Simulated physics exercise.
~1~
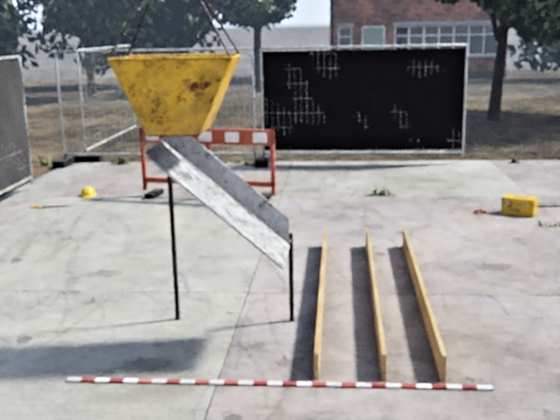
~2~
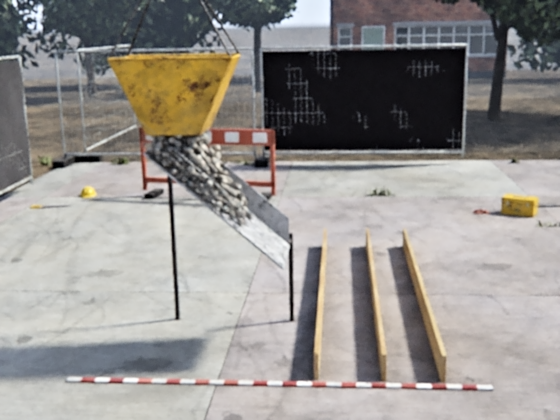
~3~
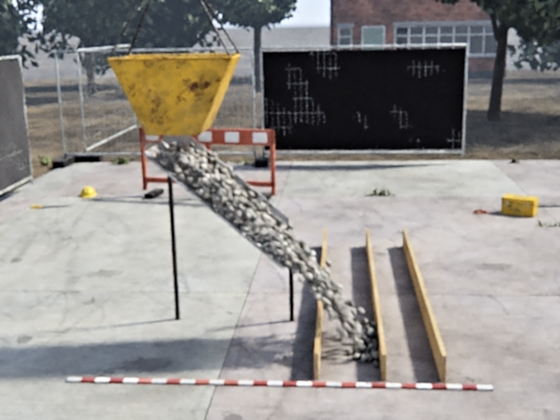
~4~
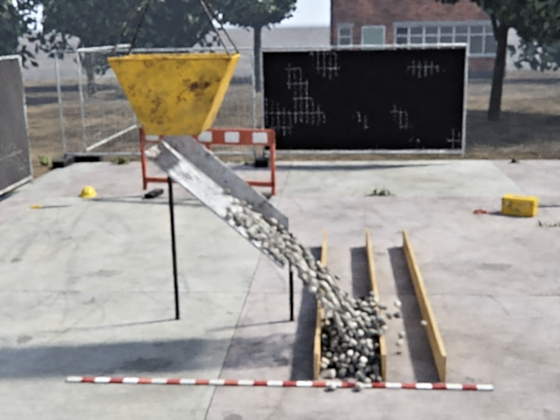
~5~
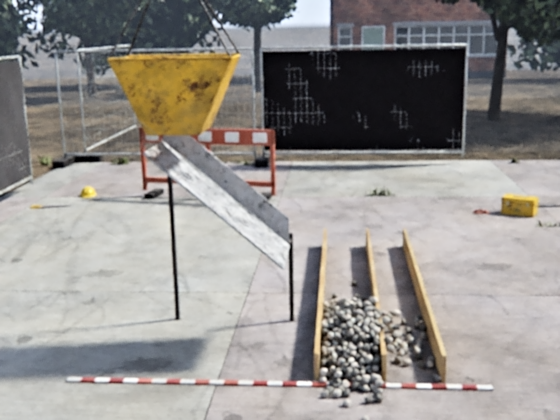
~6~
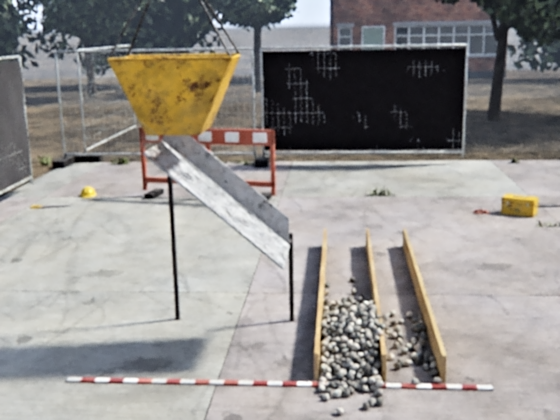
On a concrete yard, rounded stones pour from a yellow hopper down a steel slide, settling mostly in the left bay.
